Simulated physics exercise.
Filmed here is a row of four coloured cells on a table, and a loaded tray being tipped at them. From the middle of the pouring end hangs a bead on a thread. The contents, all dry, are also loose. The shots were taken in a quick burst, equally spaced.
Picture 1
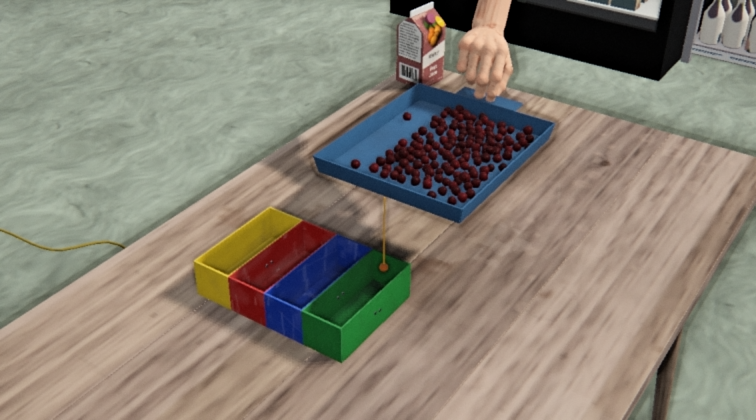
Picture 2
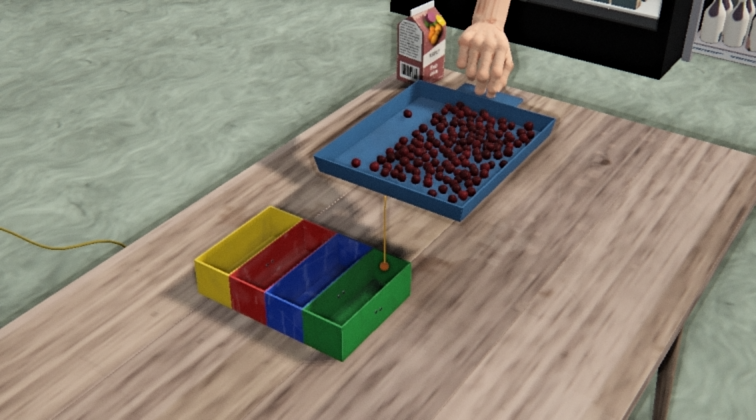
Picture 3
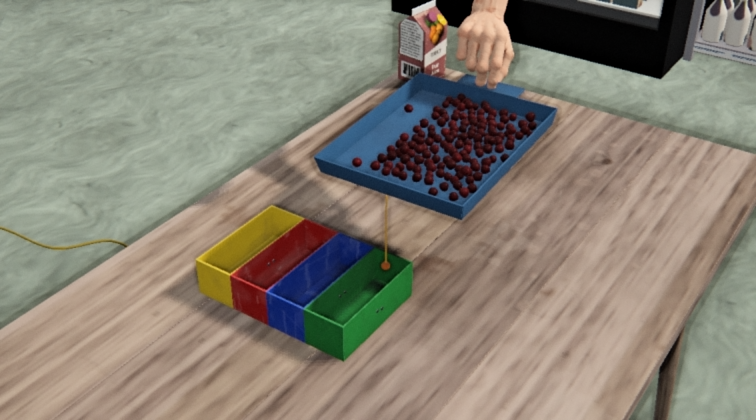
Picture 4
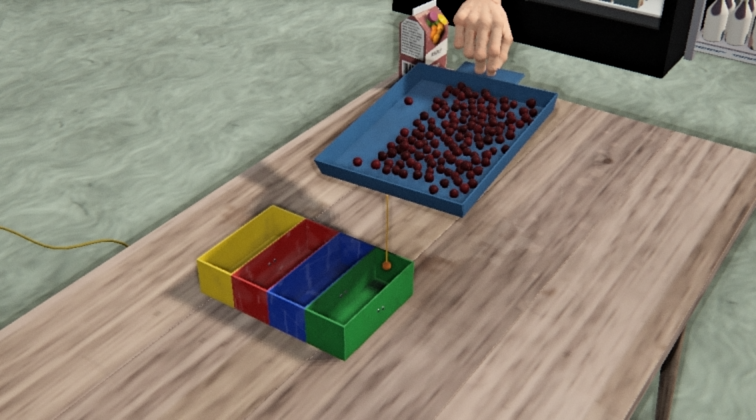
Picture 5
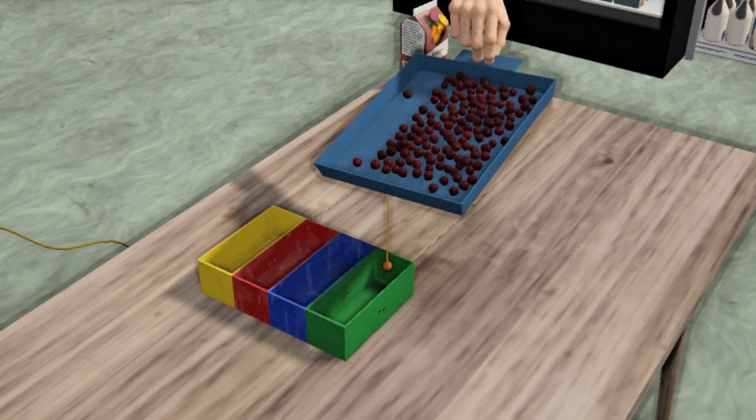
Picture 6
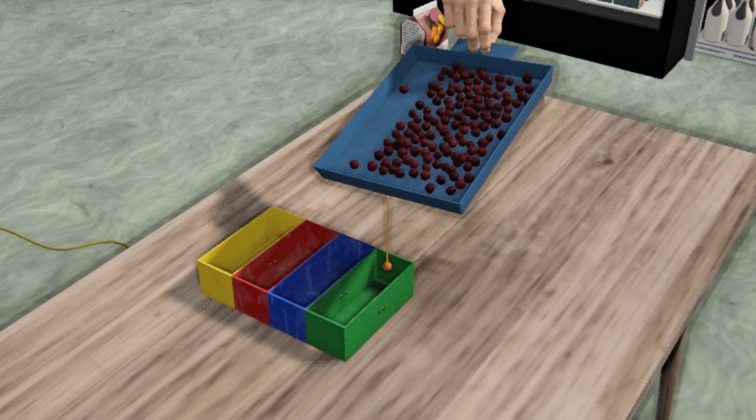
A hand raises the far end of a blue tray of dark red cherries behind coloured cells.
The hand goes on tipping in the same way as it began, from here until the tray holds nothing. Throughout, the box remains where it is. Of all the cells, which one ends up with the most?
The blue one ends up with the most.
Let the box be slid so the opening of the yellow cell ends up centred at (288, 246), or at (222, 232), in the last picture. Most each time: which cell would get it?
First try: The red cell. Second try: The green cell.
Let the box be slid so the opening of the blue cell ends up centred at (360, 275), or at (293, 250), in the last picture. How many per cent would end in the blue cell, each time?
Close to 30 in a hundred, then close to 10 in a hundred.
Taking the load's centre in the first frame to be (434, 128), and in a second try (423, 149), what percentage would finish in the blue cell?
First case: Close to 50 %; second case: Close to 40 %.
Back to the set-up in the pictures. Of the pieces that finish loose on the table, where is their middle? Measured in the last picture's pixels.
About (340, 385).
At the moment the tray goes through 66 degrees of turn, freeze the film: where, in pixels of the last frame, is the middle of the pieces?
Somewhere around pixel (375, 154) in the last picture.
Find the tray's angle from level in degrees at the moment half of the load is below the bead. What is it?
115°, roughly.
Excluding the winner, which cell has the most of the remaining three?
Rank two - green.
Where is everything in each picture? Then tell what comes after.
The first picture shows corners of the pouring end at (318, 155) and (461, 206), level; middle of the load at (457, 153), dried cherries; bead on its thread at (384, 267); yellow cell at (213, 282); red cell at (247, 298); blue cell at (284, 315); green cell at (322, 333).
The second picture shows corners of the pouring end at (319, 155) and (461, 204), level; middle of the load at (458, 150).
The third picture shows corners of the pouring end at (319, 156) and (461, 203), tipped barely, lowest at the left corner; middle of the load at (459, 145).
The fourth picture shows corners of the pouring end at (319, 158) and (461, 201), tipped a little, lowest at the left corner; middle of the load at (459, 138).
The fifth picture shows corners of the pouring end at (319, 161) and (460, 200), tipped a little, lowest at the left corner; middle of the load at (459, 131).
The sixth picture shows corners of the pouring end at (318, 165) and (458, 200), tipped clearly, lowest at the left corner; middle of the load at (456, 126); yellow cell at (216, 281); red cell at (251, 297); blue cell at (288, 314); green cell at (326, 332).
Soon, tray tipped steeply; nearly all on the tray; a stray few falling or outside the box.
A while on, tray tipped past a quarter turn; about two thirds on the tray; a small part in the blue cell; a small part in the green cell; a stray few in the red cell; a small part falling or outside the box.
Towards the end, tray tipped past a quarter turn; about half in the blue cell; about a quarter in the green cell; a small part in the red cell; a small part falling or outside the box.
Finally, tray tipped past a quarter turn; about half in the blue cell; about a quarter in the green cell; a small part in the red cell; none in the yellow cell; a small part outside the box.
